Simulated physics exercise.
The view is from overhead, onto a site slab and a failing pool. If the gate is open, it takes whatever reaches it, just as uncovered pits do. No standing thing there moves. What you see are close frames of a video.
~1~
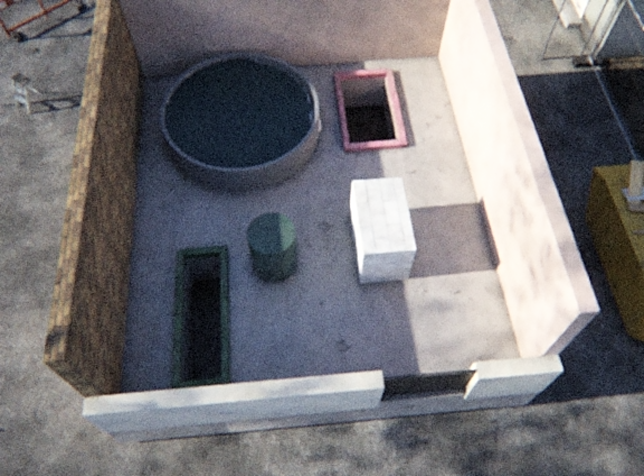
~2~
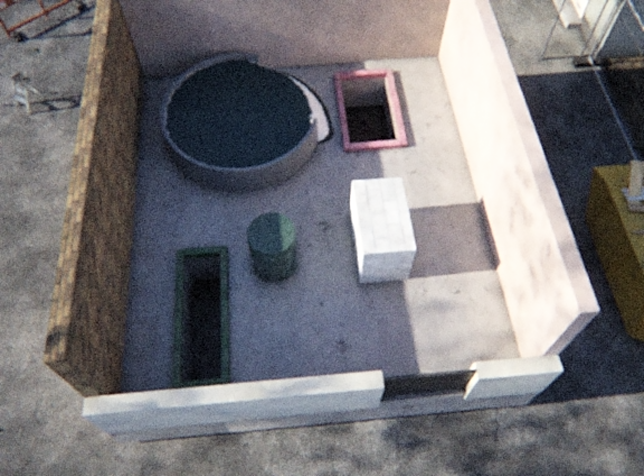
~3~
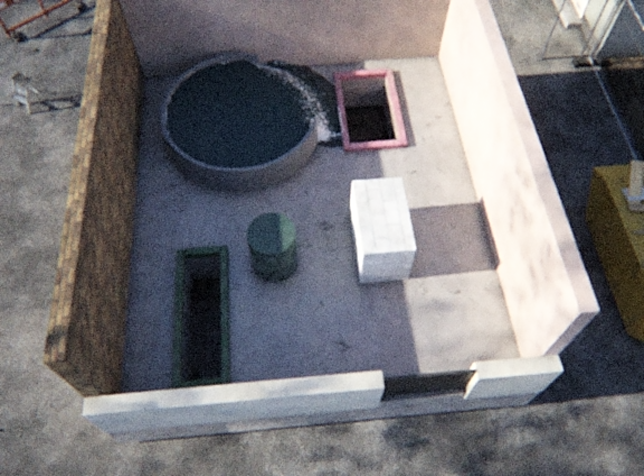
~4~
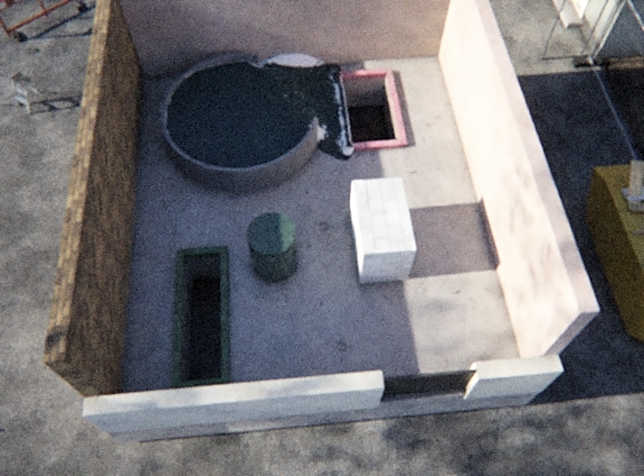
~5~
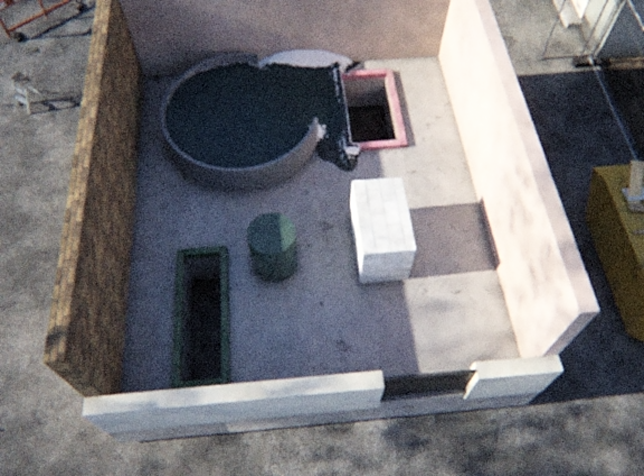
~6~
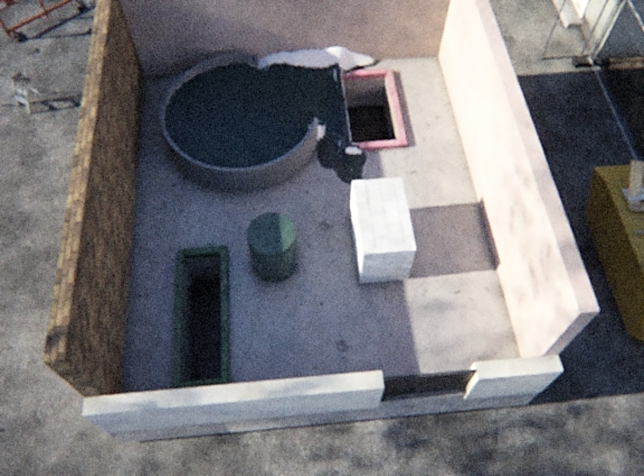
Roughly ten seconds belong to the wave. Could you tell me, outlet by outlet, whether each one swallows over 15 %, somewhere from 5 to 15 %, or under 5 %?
Sure: The gate swallows under 5 %, the pink pit swallows over 15 %, the green pit swallows under 5 %.
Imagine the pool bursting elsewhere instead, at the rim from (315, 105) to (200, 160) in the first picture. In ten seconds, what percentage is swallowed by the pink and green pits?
Pink 4 %, green 8 %.
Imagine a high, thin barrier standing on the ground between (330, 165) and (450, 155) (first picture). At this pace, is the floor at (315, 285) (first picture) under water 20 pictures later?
Waterless.
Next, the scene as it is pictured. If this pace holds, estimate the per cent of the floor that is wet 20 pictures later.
I'd put it at roughly 40 per cent.
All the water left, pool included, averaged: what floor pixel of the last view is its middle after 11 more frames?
Around pixel (277, 115) of the last picture.
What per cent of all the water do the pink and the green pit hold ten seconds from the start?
Close to 32 per cent, and close to 0 per cent.
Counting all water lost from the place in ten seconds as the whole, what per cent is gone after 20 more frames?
Roughly 85 %.
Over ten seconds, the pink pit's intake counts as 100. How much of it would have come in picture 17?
My figure is 55 in a hundred.
A moment on, water covers 15 % of the floor; the gate 0 %, the pink pit 8 %, the green pit 0 %.
Next, water covers 20 % of the floor; the gate 0 %, the pink pit 17 %, the green pit 0 %.
Then, water covers 40 % of the floor; the gate 0 %, the pink pit 26 %, the green pit 0 %.
Later, water covers 80 % of the floor; the gate 0 %, the pink pit 31 %, the green pit 0 %.
In the end, water covers 100 % of the floor; the gate 0 %, the pink pit 32 %, the green pit 0 %.
